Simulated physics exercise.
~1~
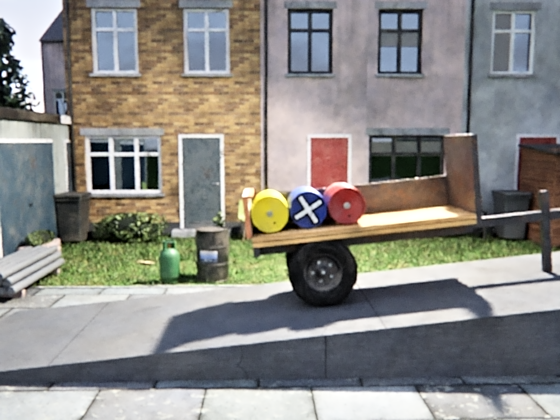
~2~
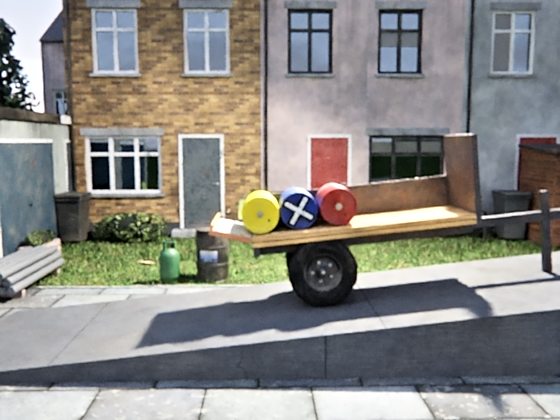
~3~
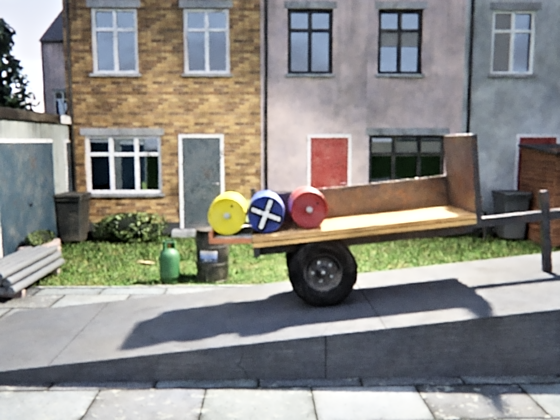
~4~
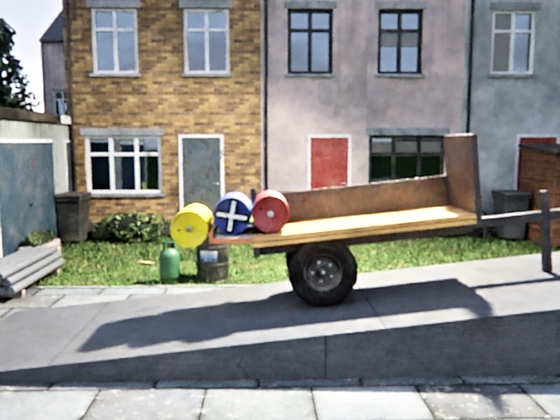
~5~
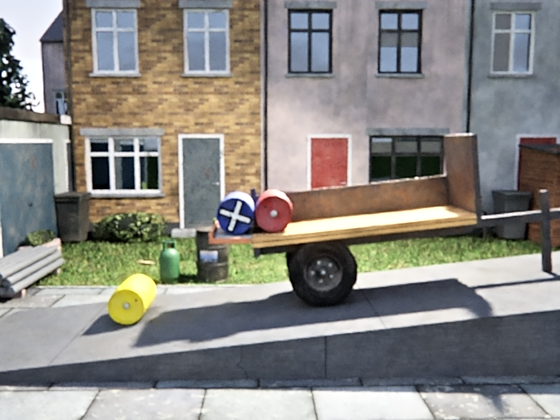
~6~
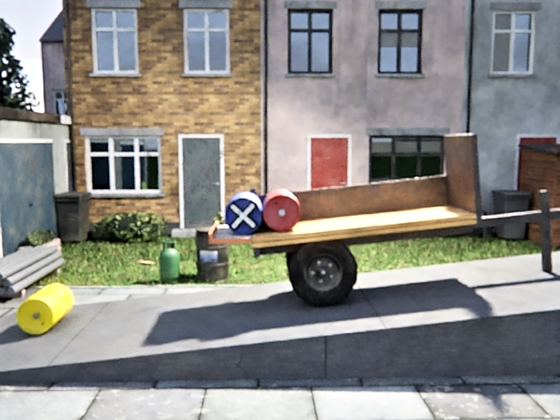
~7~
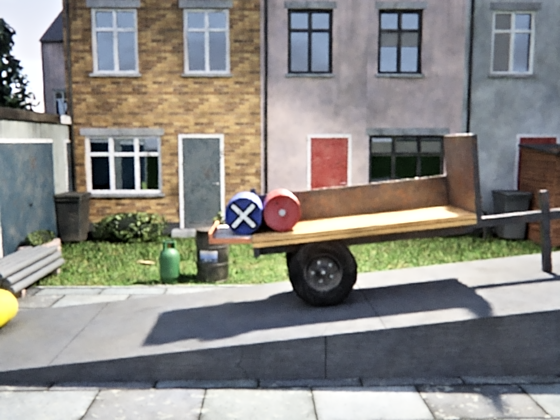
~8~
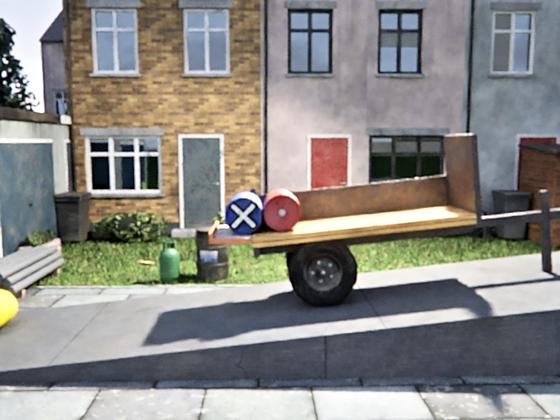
A yellow keg rolls left off a sloping trailer while the blue and red stay aboard.
